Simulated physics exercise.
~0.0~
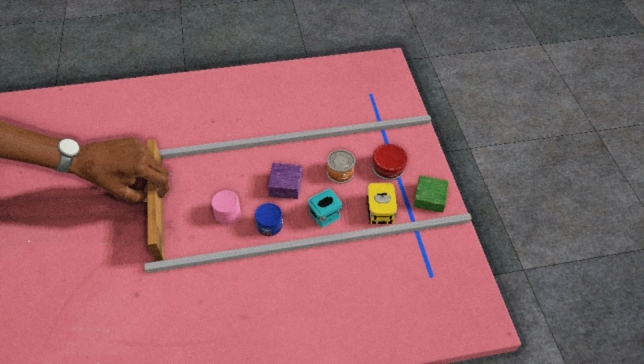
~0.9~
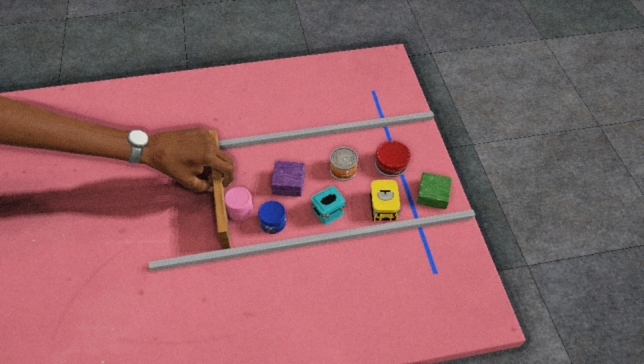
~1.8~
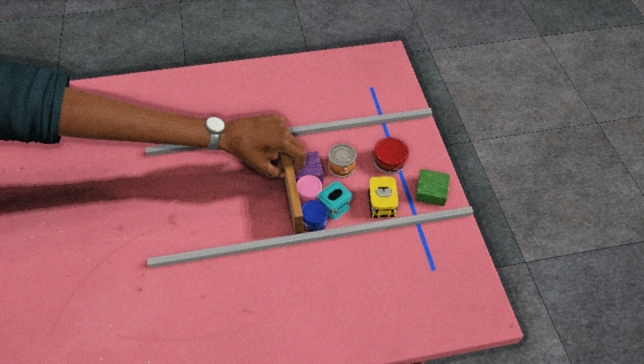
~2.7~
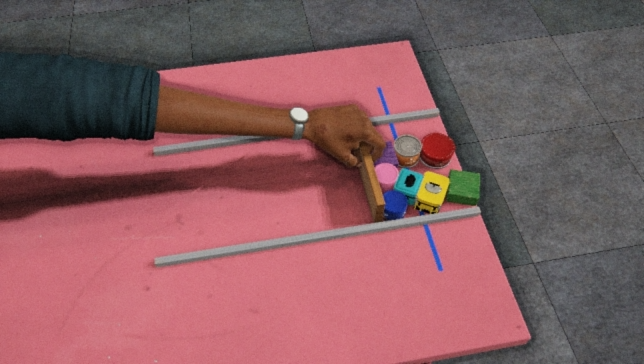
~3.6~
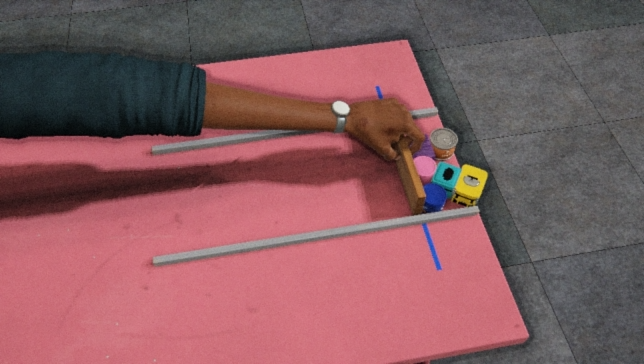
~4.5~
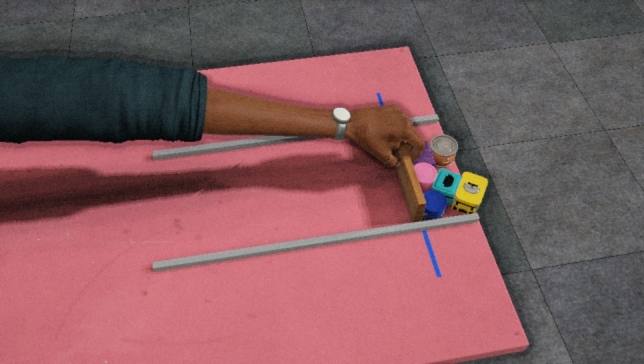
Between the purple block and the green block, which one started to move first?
The purple block started to move first, as the board swept it along while the green block was still sitting in its place near the table's end.
A small wooden board, pushed right by a hand between two grey rails, gathered a jumble of little tubs and blocks and shoved them along the pink table until the red pot and green block dropped off the end, while the rest stayed on.
